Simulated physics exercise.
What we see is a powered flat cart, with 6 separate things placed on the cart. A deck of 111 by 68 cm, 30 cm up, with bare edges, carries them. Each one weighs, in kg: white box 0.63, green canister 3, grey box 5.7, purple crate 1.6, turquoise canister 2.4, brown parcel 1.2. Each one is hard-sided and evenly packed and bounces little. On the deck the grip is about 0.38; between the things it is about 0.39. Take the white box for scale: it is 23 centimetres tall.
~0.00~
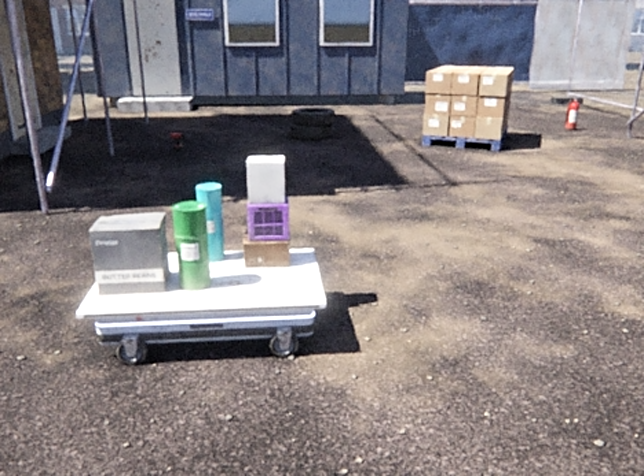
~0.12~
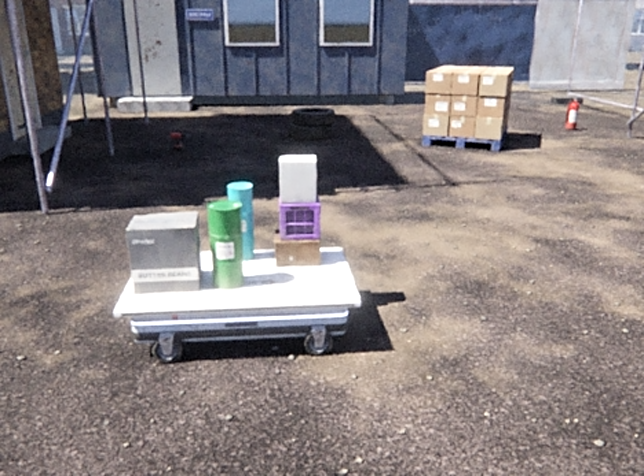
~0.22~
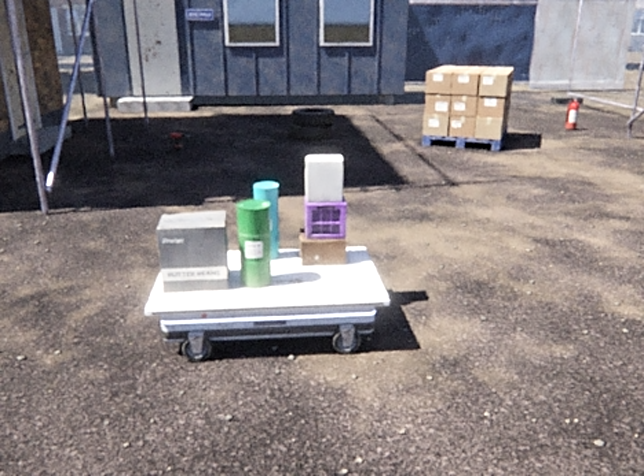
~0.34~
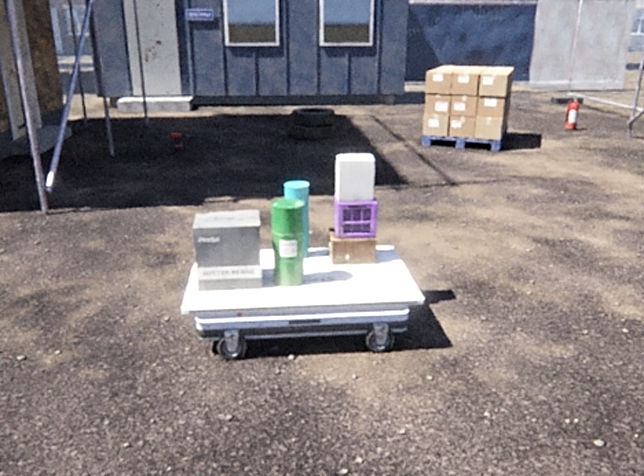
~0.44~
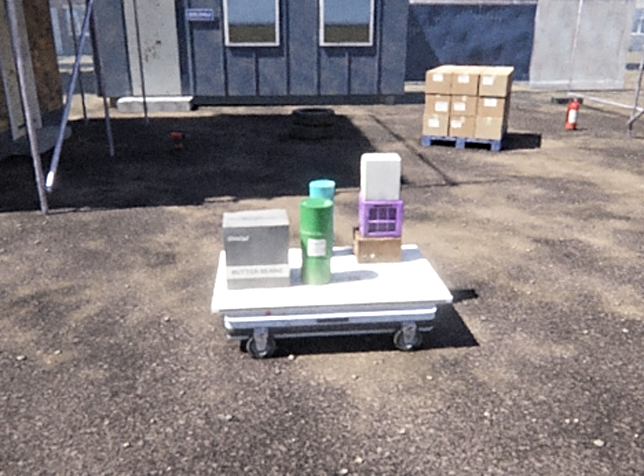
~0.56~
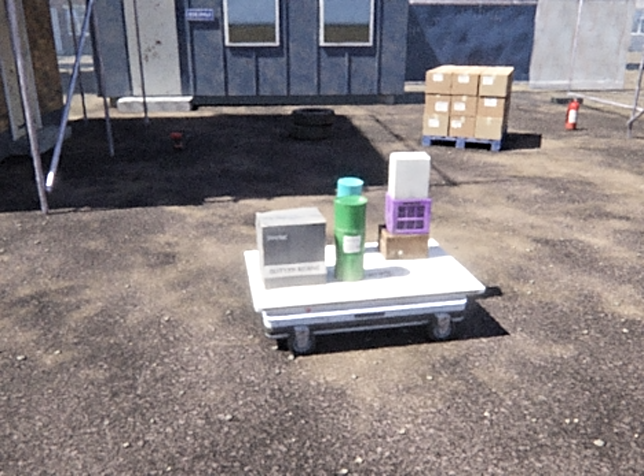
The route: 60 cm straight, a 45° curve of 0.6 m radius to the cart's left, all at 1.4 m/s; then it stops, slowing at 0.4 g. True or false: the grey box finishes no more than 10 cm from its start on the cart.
True.
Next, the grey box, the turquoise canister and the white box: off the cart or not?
Once it all settles, the grey box stays on its surface, the turquoise canister stays on its surface and the white box leaves its surface.
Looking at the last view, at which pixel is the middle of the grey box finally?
It ends up at about (409, 215).
After 0.76 s, cart has run 106 cm, turned 30°; turquoise canister 34° off upright; white box moved 32 cm; purple crate moved 27 cm.
After 1.16 s, cart has run 156 cm, turned 45°; white box now off the cart; purple crate on its side; turquoise canister on its side.
After 1.46 s, cart has run 162 cm, turned 45°, stopped; brown parcel now off the cart; grey box moved 2 cm near (409, 215); green canister 62° off upright.
In the end (3.3 s), off the cart, white box and brown parcel; toppled on the cart, green canister, purple crate and turquoise canister; the last one under 10 cm from the start. In the last view, grey box near (409, 215).
